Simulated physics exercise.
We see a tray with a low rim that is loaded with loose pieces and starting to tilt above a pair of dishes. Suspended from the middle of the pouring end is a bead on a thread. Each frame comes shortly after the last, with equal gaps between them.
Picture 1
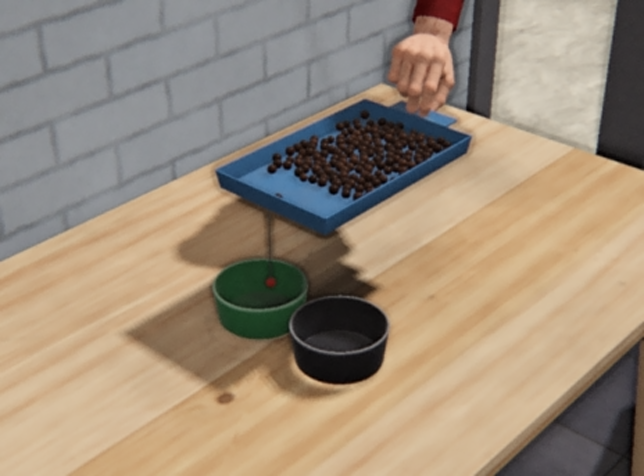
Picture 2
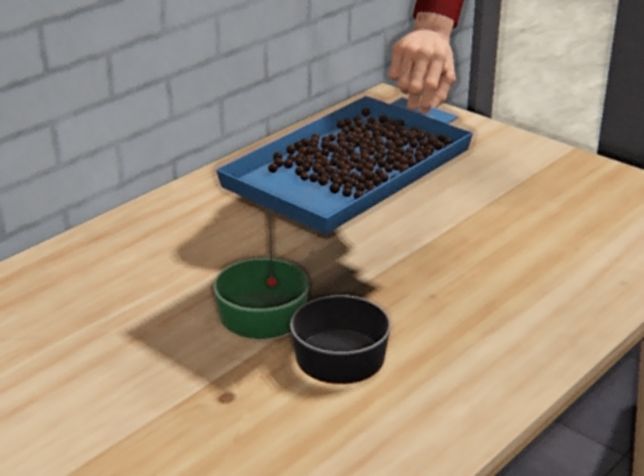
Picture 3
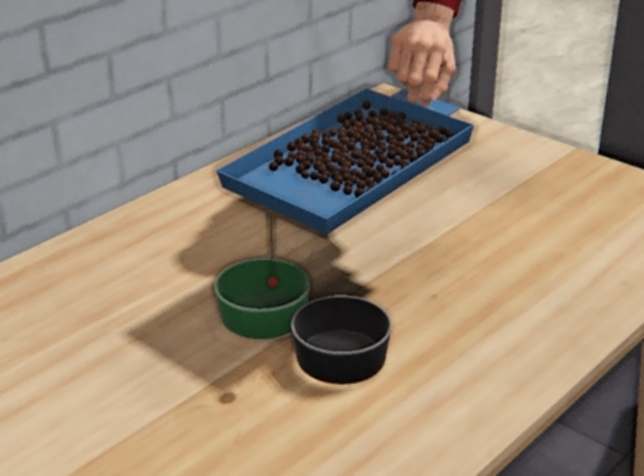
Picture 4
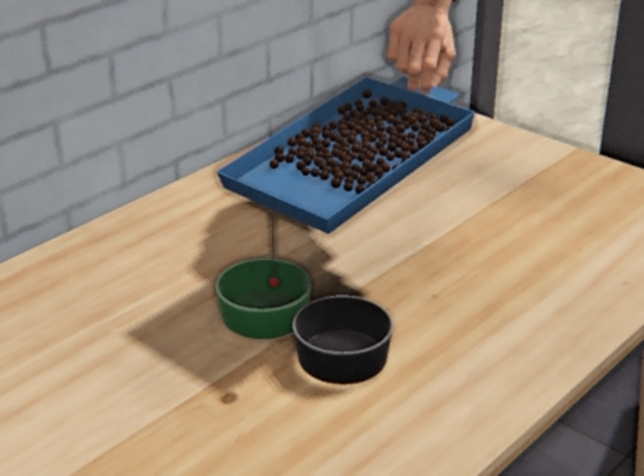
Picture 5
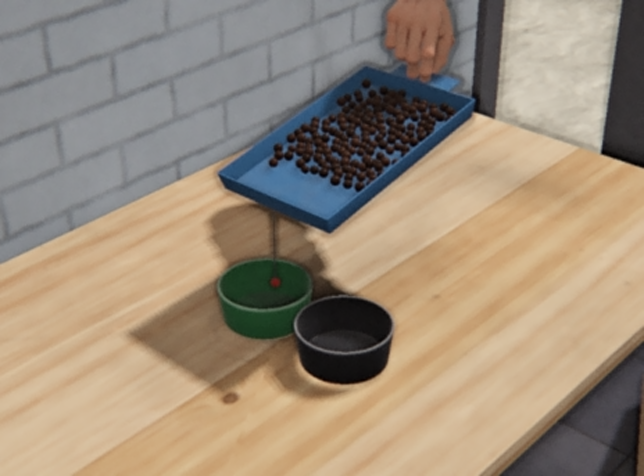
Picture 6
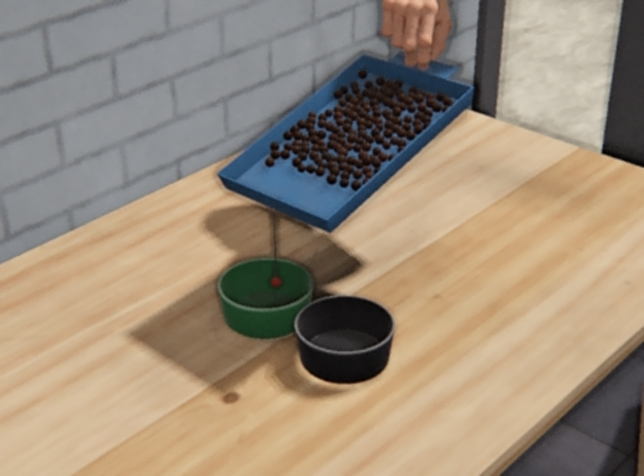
A hand held a blue tray of small dark balls above a green dish and a black dish, then slowly raised the far end, tilting the tray a little toward the dishes.
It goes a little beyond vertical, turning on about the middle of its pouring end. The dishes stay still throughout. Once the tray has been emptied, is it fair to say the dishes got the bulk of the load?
No, they got less than half.
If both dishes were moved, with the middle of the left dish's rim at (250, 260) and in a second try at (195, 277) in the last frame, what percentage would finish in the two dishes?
Trial 1 near 0 percent, trial 2 near 80 percent.
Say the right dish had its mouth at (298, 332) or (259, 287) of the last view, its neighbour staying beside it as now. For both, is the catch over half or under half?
Placing 1: A majority of it. Placing 2: A minority of it.
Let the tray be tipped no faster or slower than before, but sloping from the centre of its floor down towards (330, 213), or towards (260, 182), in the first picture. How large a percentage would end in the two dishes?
The first try gives close to 70 per cent, the second close to 20 per cent.
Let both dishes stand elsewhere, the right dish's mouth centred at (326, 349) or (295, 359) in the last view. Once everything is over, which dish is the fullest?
Placement one: The left-positioned dish. Placement two: The left-positioned dish.
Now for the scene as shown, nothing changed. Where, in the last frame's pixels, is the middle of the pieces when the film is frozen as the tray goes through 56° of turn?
Somewhere about pixel (274, 179).
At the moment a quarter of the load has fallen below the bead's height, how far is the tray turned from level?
It is at around 90 degrees by then.
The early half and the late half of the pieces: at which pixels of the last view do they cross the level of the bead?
For the early half I get (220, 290), and for the late half (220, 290).
Soon, tray tipped steeply; nearly all on the tray; a stray few outside both; a stray few in the air.
A while on, tray tipped right over; about half on the tray; a stray few in the left dish; about a quarter outside both; about a quarter in the air.
Towards the end, tray tipped past a quarter turn; a stray few in the left dish; nearly all outside both.
Finally, tray tipped past a quarter turn; none in the right dish; a stray few in the left dish; nearly all outside both.
